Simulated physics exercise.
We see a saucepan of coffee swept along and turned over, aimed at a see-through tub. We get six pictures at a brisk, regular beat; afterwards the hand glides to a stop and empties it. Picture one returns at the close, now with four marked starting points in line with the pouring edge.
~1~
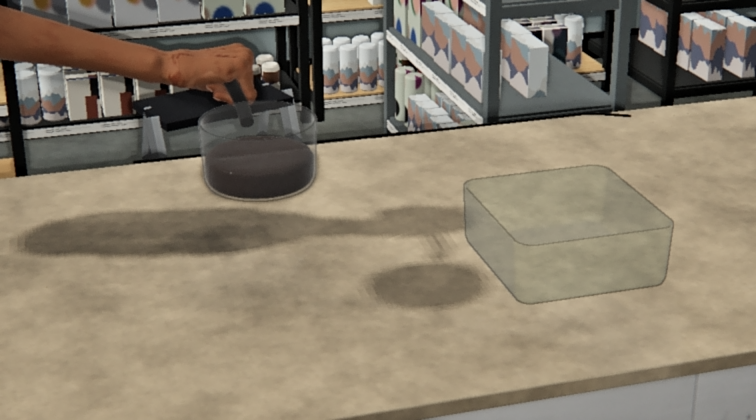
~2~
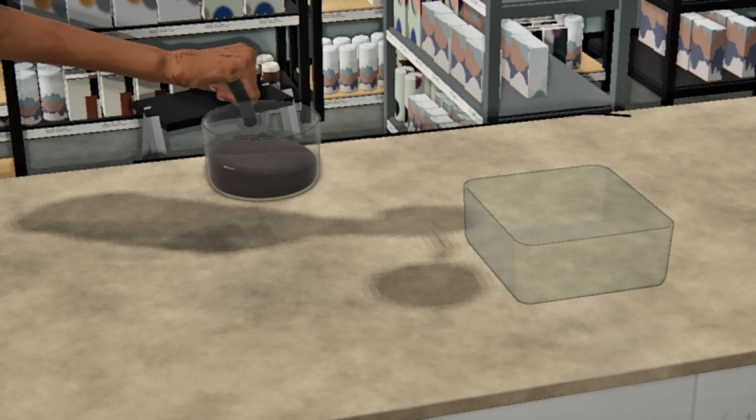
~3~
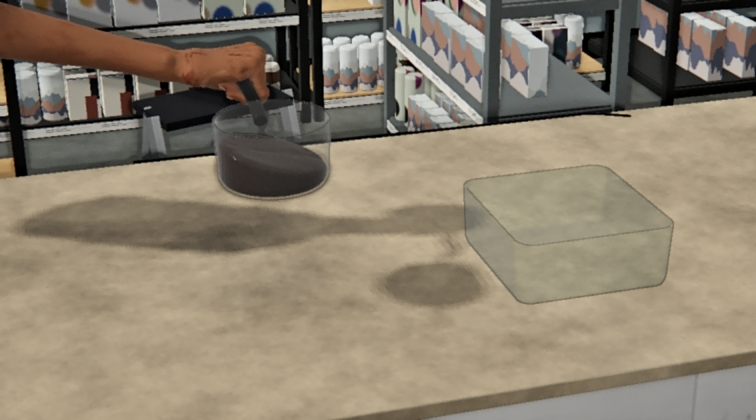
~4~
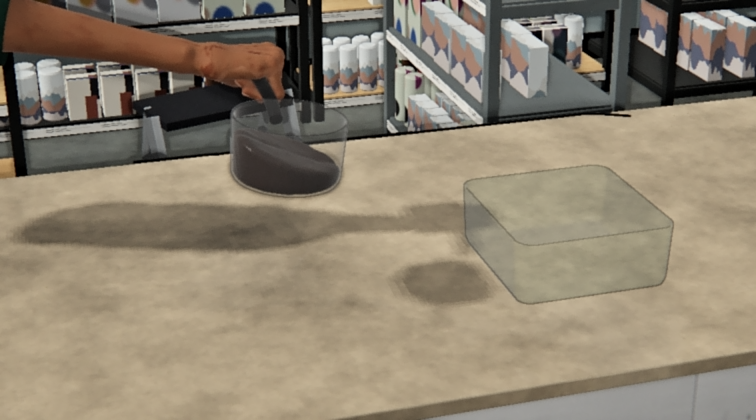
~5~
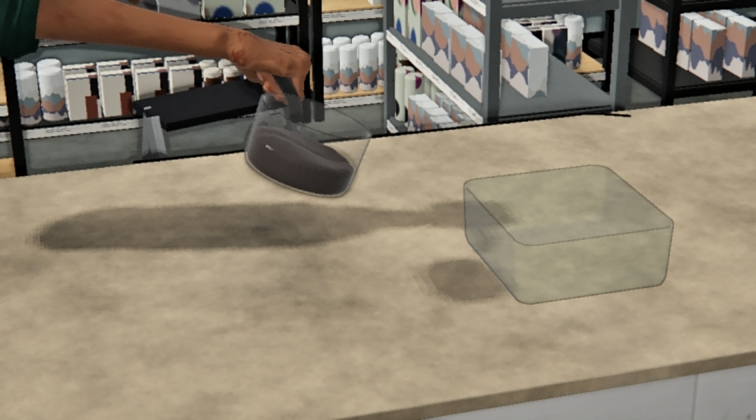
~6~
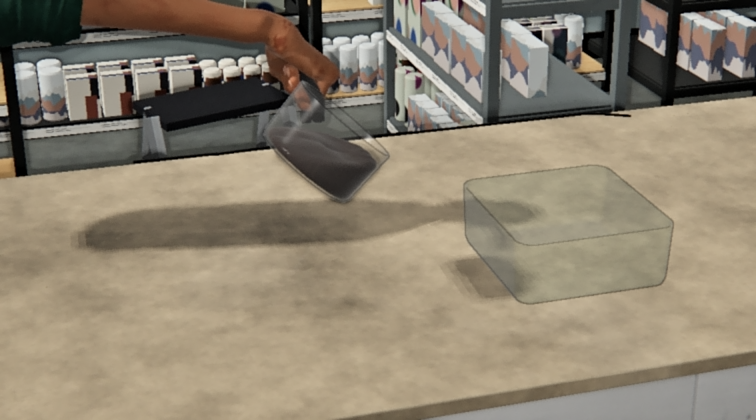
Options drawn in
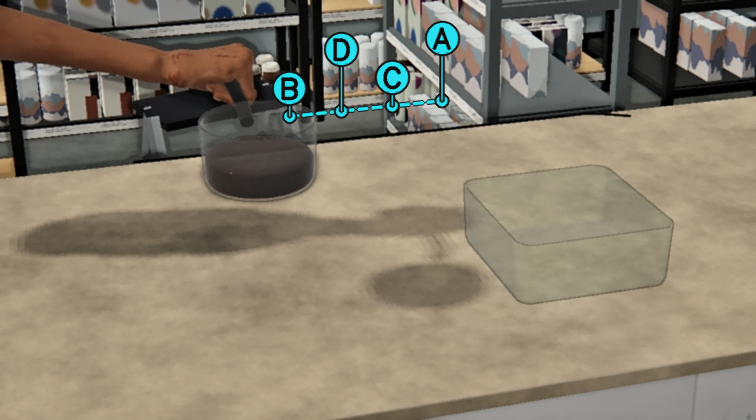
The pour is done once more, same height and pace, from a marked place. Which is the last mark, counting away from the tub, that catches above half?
Place C.
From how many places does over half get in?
Two.
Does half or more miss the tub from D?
Yes, that goes wrong.
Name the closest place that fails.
The answer is D.
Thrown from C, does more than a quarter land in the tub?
Yes, clearly.
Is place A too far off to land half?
No, not at all.
On the marked copy, A at (442, 100); B at (289, 116); C at (392, 105); D at (341, 111).
Choosing A, about 83 % lands in the tub, 9 % falls short and 9 % goes beside or beyond.
Choosing B, about 0 % lands in the tub, 99 % falls short.
Choosing C, about 61 % lands in the tub, 17 % falls short and 22 % goes beside or beyond.
Choosing D, about 23 % lands in the tub, 72 % falls short and 5 % goes beside or beyond.
